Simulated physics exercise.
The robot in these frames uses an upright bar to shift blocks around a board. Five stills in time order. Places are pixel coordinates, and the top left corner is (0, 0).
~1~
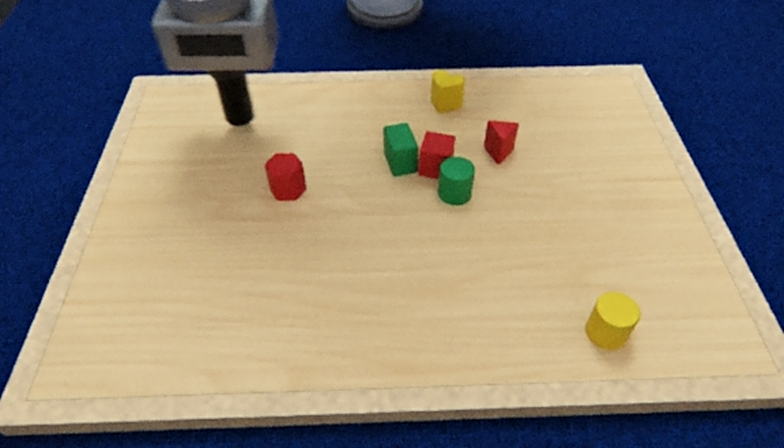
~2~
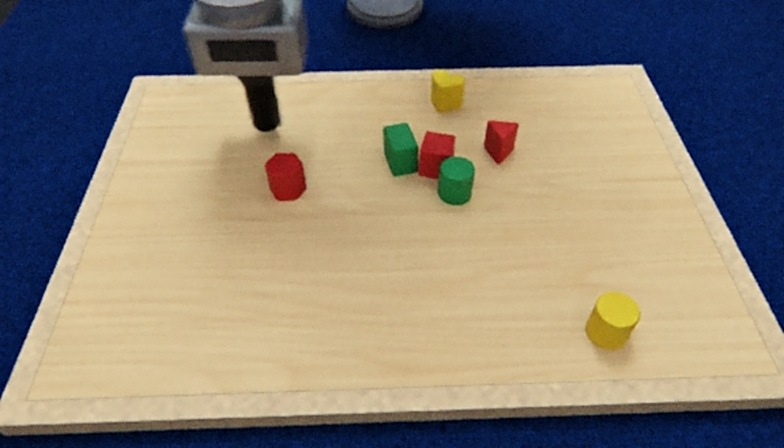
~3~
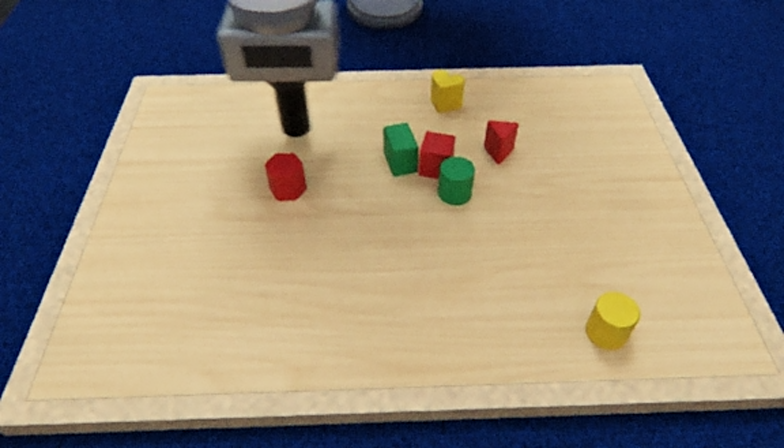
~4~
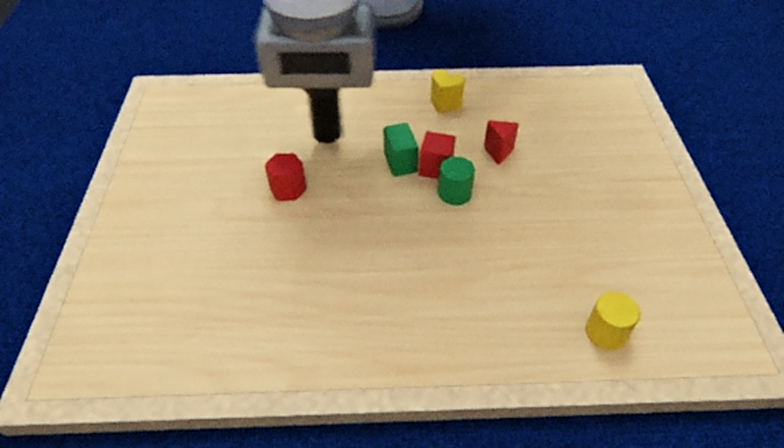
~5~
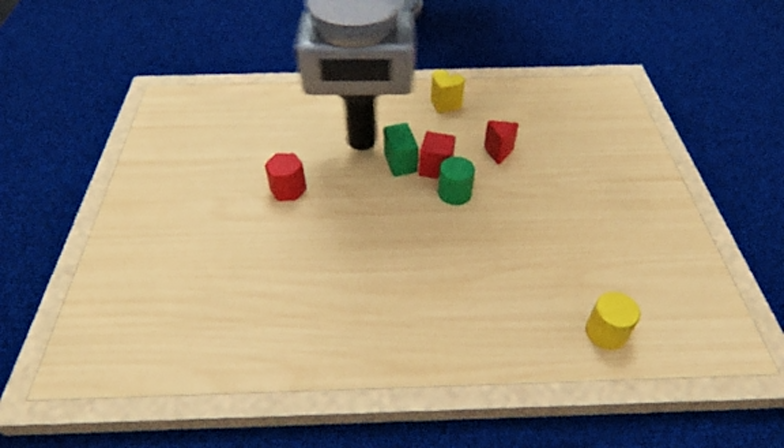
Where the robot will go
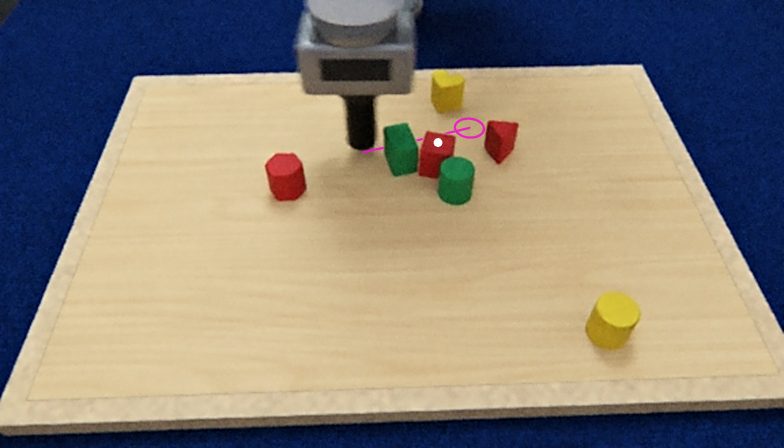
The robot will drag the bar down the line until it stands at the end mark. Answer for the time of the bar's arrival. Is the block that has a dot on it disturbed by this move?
The block that has a dot on it changes place.
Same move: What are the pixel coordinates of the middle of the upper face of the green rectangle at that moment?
So, by the moment the path ends, you'll find the top centre of the green rectangle at (438, 130).
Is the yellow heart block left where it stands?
My answer is yes.
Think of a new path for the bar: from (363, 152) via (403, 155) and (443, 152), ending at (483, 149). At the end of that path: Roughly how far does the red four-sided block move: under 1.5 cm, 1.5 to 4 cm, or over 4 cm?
The largest band: Over 4 cm.
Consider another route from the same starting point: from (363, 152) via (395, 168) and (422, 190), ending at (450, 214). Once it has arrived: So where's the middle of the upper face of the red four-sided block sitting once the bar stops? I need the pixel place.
Final place: (473, 143).
Path on the board, in a line from (363, 152) to (469, 128); the dot is on the red four-sided block.
What follows on the original path. One third of the way, bar at (401, 132); green rectangle at (420, 135), turned 50° clockwise; red four-sided block at (445, 144), turned 20° clockwise; green circular block at (459, 170).
Two thirds of the way, bar at (437, 124); green rectangle at (438, 130), turned 85° clockwise; red four-sided block at (454, 147), turned 50° clockwise; green circular block at (460, 172).
At the end, bar at (471, 116); green rectangle at (438, 130), turned 85° clockwise; red four-sided block at (454, 148), turned 55° clockwise; yellow heart block in place; green circular block at (460, 172); red triangle in place.
